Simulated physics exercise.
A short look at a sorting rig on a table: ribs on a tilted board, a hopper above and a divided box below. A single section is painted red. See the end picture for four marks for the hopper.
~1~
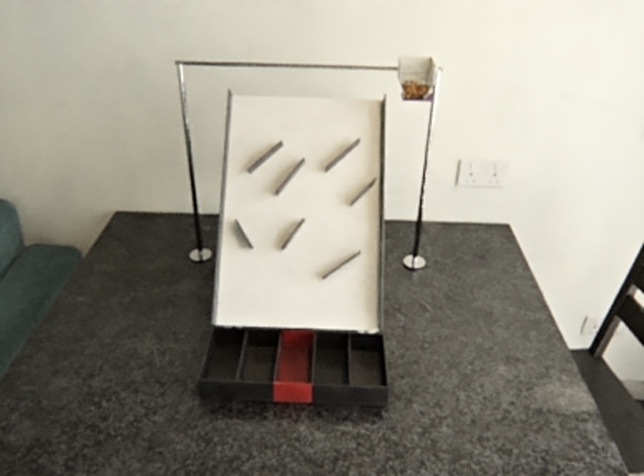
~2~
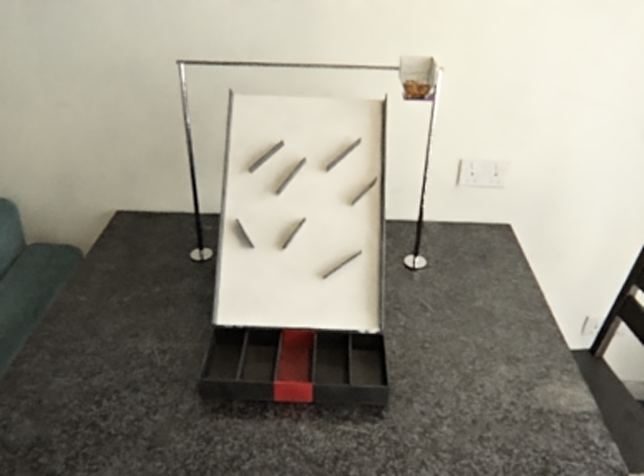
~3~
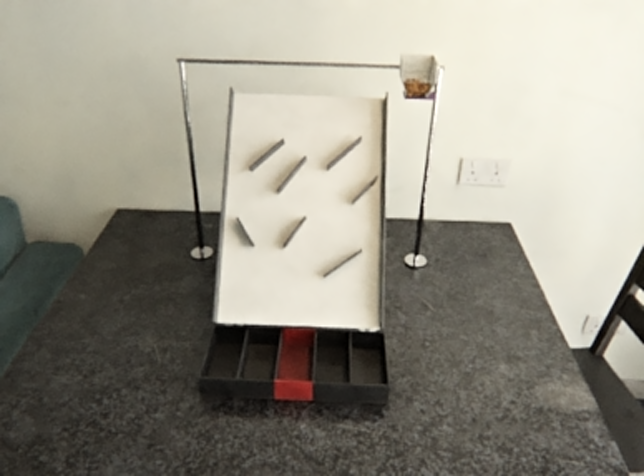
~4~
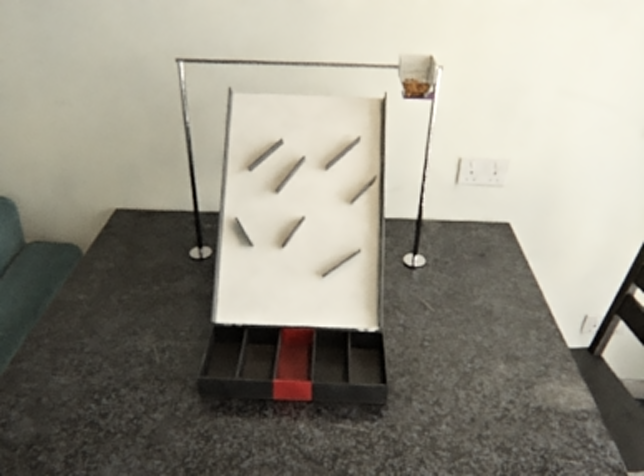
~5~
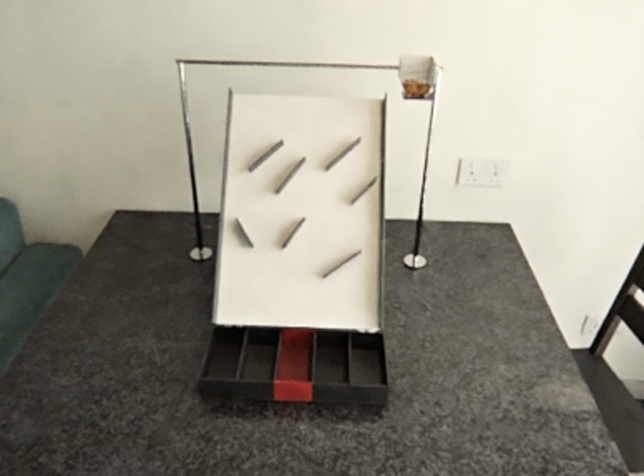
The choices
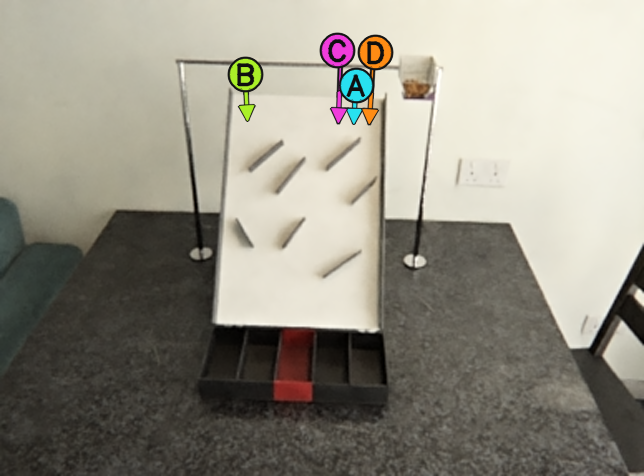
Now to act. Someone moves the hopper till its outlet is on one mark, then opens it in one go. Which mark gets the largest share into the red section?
The answer is mark D.
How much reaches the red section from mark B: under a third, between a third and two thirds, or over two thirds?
It is under a third.
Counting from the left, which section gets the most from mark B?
It is the first one.
On the marked copy, mark A meets the board at (354, 118); mark B meets the board at (247, 115); mark C meets the board at (338, 117); mark D meets the board at (369, 118).
With A, about a third in the red section, about two thirds in other sections, a stray few held on the board.
With B, a small part in the red section, most in other sections.
With C, about a third in the red section, about two thirds in other sections.
With D, about half in the red section, about a third in other sections, a small part held on the board.
